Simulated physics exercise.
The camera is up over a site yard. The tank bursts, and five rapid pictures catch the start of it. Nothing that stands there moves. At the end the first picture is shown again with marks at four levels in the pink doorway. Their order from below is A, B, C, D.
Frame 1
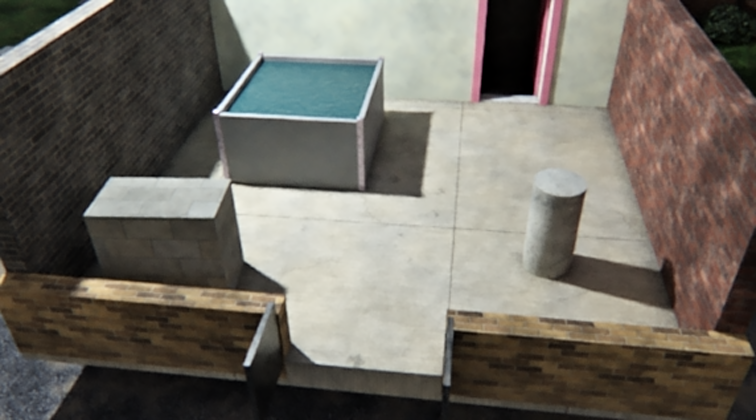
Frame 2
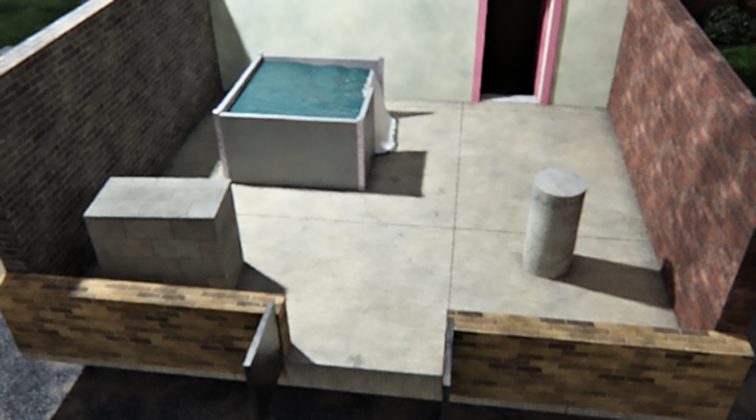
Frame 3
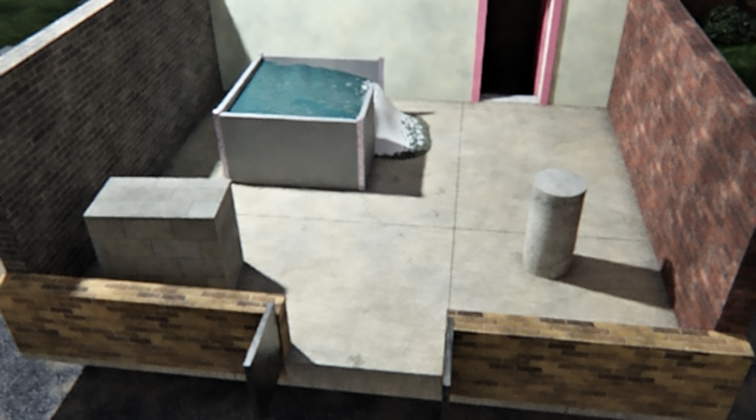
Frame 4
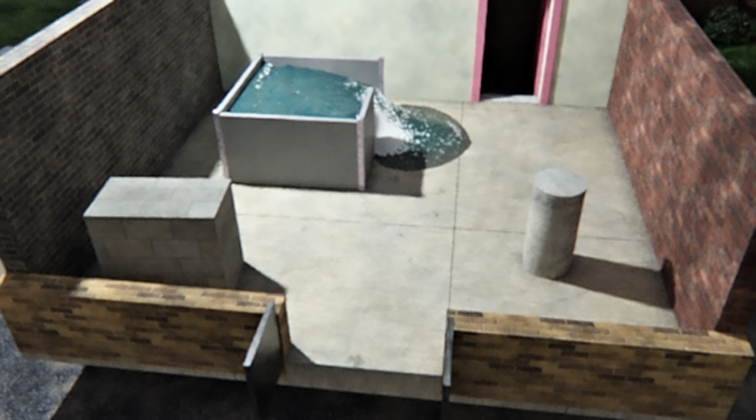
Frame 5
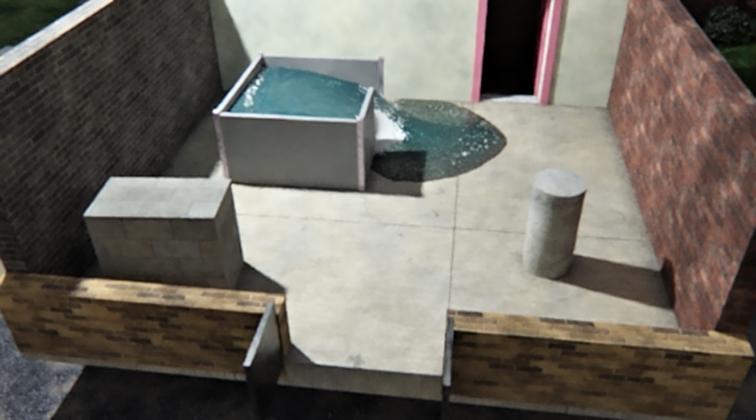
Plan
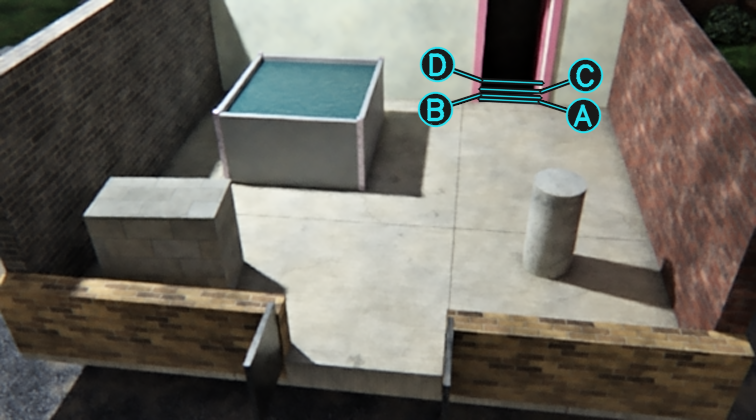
Walled concrete yard with water pouring from the right side of a raised tank and spreading rightward across the ground.
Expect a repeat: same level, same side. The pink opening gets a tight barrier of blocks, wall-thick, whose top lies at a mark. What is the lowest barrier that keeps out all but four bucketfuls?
The answer is mark C.
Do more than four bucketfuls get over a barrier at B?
Yes, it does.
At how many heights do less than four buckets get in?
Two of them.
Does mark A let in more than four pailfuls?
Yes, it does.
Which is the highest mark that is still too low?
B.
On the marked copy, A at (509, 100); B at (509, 96); C at (510, 90); D at (511, 81); from the bottom up A, B, C, D.
With A, some 25 bucketfuls get in.
With B, about 9 bucketfuls get in.
With C, a bucket or two gets in.
With D, nothing gets over.
